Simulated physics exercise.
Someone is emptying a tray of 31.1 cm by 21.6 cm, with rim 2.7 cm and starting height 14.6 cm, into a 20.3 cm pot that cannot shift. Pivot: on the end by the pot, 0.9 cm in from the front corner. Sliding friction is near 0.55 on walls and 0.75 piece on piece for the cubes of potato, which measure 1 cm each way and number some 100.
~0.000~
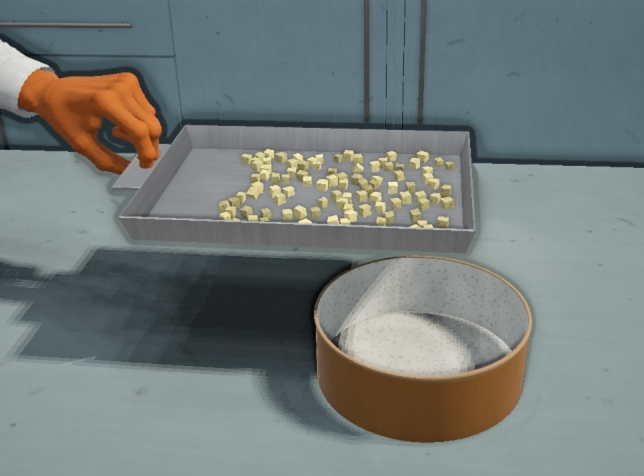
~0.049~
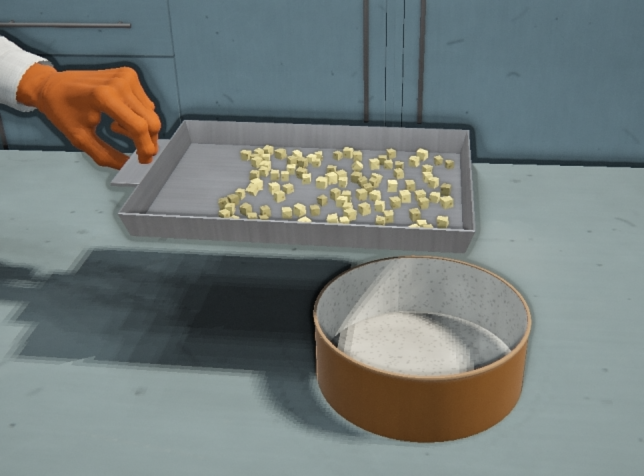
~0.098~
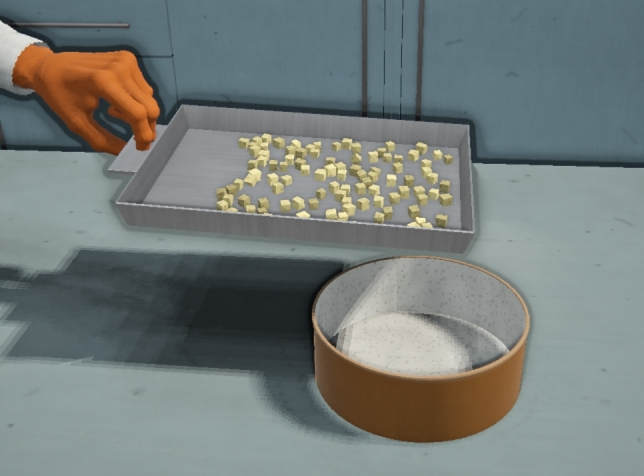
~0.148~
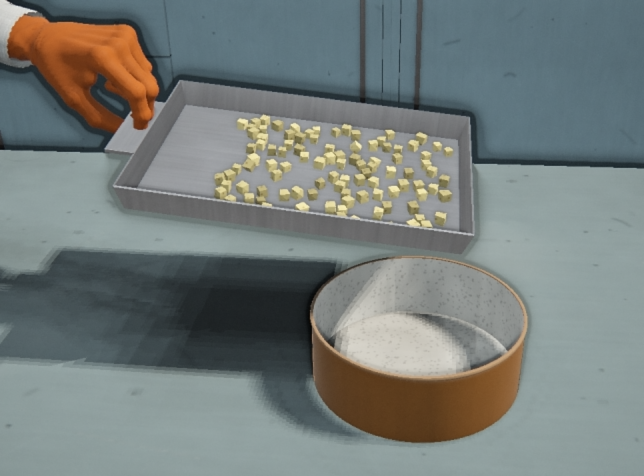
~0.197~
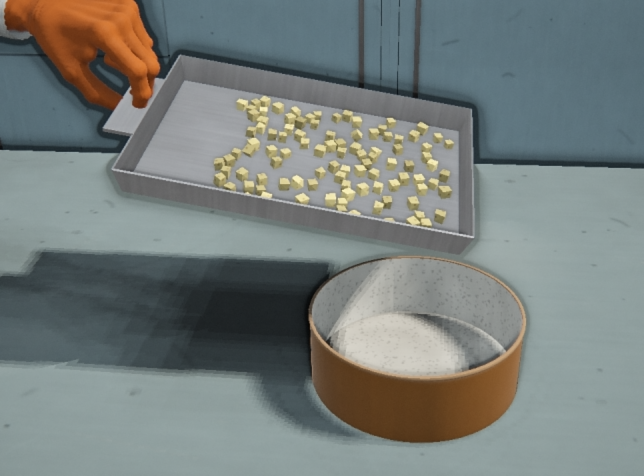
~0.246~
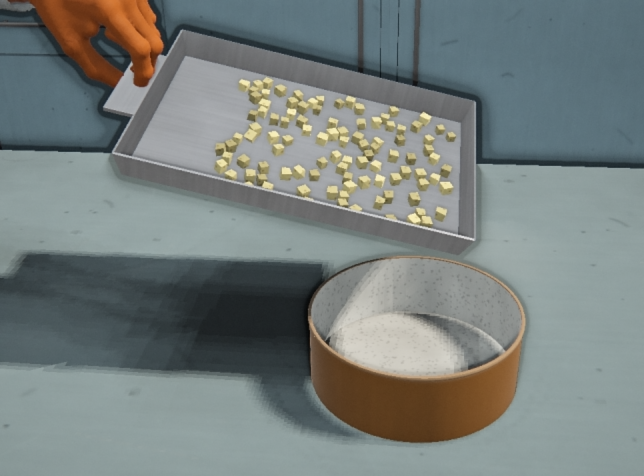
An orange hand raised the left end of a gray metal tray, slanting it down to the right beside a round brown pot, while the small yellowish cubes stayed scattered across it.
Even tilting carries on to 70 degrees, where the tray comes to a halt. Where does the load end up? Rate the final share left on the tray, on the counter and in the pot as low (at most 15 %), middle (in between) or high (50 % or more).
Tray - middle; counter - middle; pot - middle.
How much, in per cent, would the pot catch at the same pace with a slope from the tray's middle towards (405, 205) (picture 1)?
Something like 0 per cent of the pieces.
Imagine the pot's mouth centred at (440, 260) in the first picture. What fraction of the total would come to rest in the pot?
With the pot there, close to 0 per cent.
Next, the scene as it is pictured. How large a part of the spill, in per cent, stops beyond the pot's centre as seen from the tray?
About 100 per cent.
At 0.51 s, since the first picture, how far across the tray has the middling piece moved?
2 cm.
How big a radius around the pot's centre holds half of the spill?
Close to 26 cm, give or take.
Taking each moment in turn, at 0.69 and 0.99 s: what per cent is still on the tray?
About 100, 45.
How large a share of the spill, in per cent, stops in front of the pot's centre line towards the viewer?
Some 100 per cent.
After 0.51 s, tilt 44 degrees; the tray holds 100 %, the pot 0 %.
After 0.69 s, tilt 61 degrees; the tray holds 100 %, the pot 0 %.
Then, at 0.99 s, tilt 70 degrees; the tray holds 45 %, the pot 10 %.
At rest (2.3 s), tray 35 %, counter 40 %, pot 25 %.
